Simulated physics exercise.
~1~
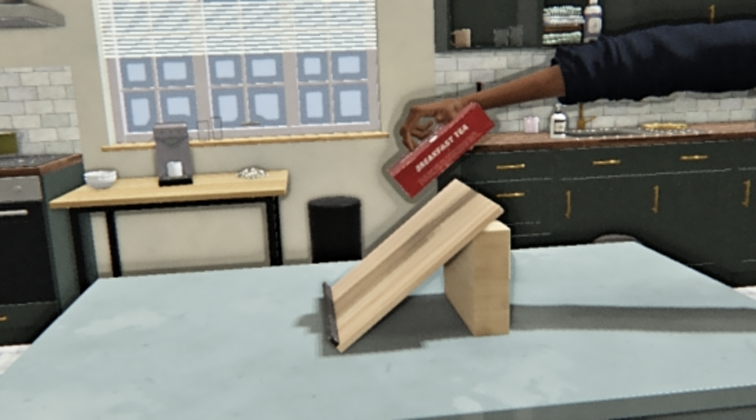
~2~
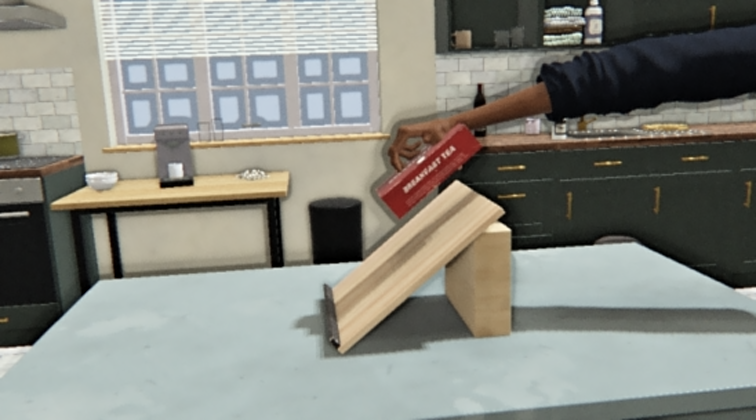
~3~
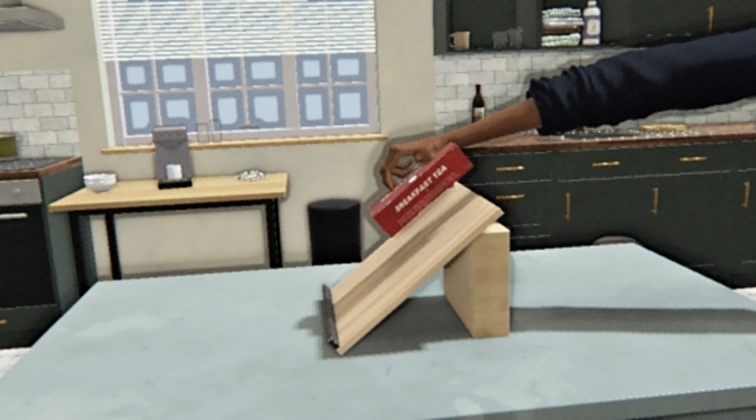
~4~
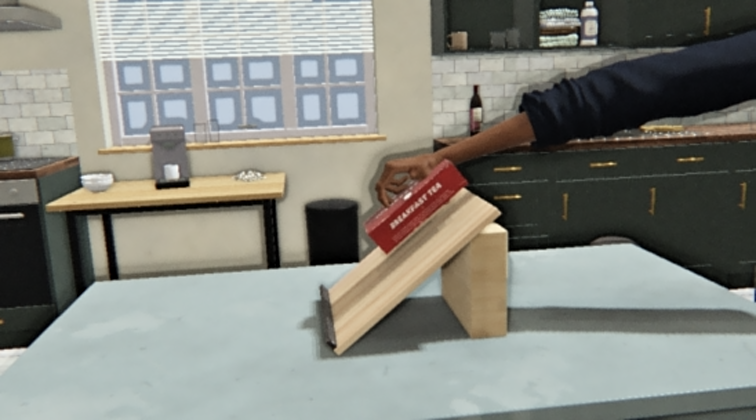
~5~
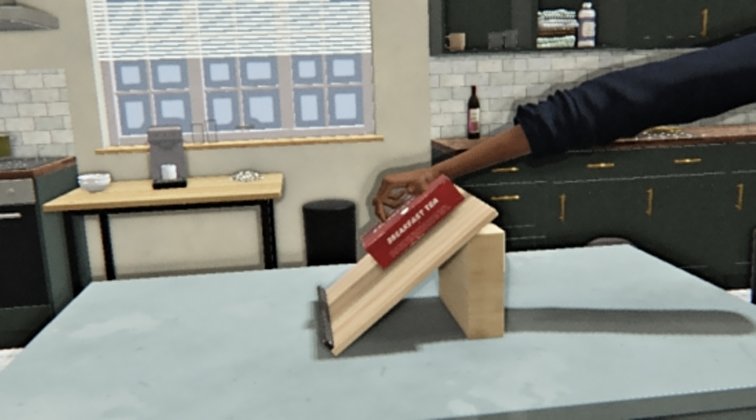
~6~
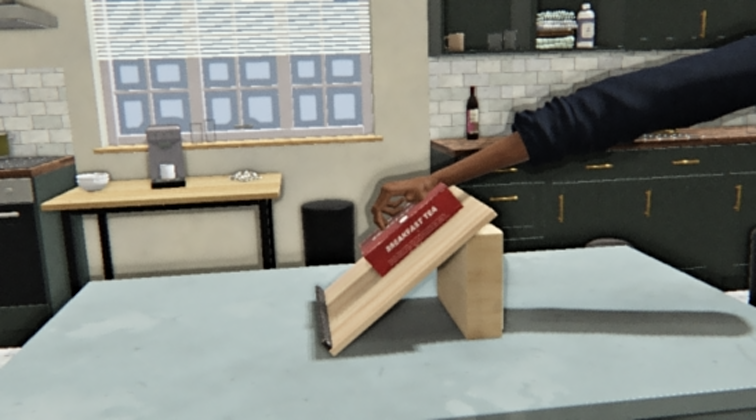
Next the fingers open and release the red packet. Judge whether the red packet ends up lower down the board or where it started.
It is going to move down the incline.
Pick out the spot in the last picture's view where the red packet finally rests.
At about (358, 271).
Then, 0.30 s on from there, red packet shifted a little near (392, 243).
Then, 0.40 s on from there, red packet shifted a little near (369, 262).
Then, 0.50 s on from there, red packet shifted about its own width near (361, 270).
In the end, moved from the start, red packet. At the end, from the last picture's camera, red packet near (358, 271). The red packet goes downhill.
